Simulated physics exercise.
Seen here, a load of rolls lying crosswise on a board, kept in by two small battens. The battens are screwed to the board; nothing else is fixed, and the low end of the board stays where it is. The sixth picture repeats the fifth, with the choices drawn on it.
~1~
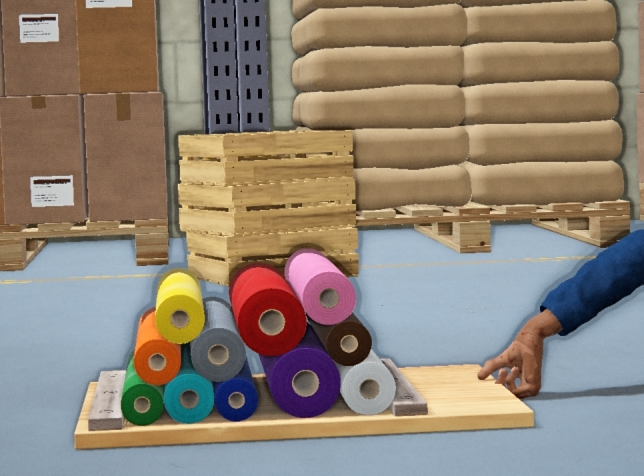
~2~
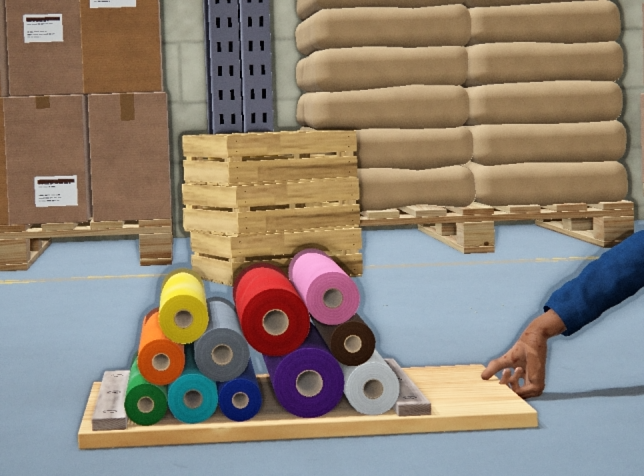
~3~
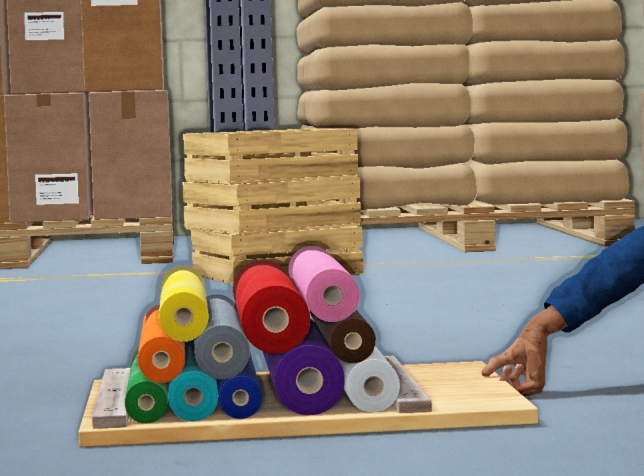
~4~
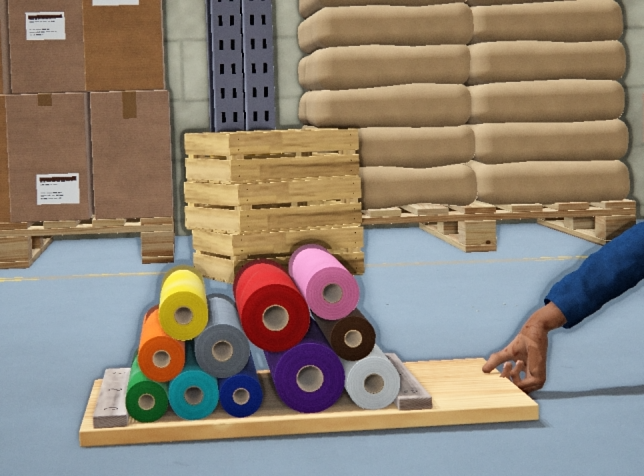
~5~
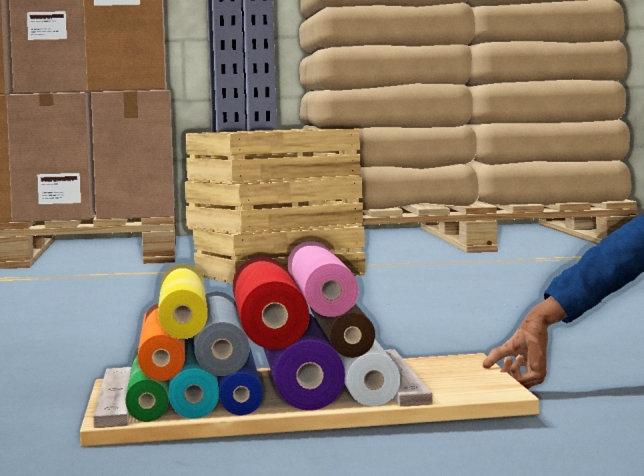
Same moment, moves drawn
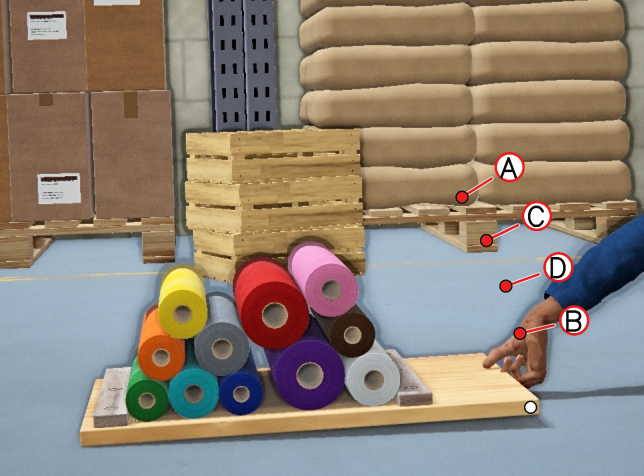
In a warehouse, a hand in a blue sleeve held the right end of a wooden board stacked with colourful rolls between two small battens, and the board and its load barely moved.
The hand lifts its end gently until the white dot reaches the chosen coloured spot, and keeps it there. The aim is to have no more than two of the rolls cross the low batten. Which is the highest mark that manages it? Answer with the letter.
Raise it to B.
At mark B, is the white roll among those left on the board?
Yes.
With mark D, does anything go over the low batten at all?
Yes, at D.
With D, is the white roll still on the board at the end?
Yes, with D.
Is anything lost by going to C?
Yes.
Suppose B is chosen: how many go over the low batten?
At B the number is none.
On the marked copy, A at (462, 197); B at (520, 333); C at (486, 241); D at (506, 286); the white dot at (531, 408).
With B. Early on, board at 10°.
Further on, board at 11°.
At the end, board at 11°, none over the low batten.
As for the rest, A five over the low batten; C five over the low batten; D five over the low batten.
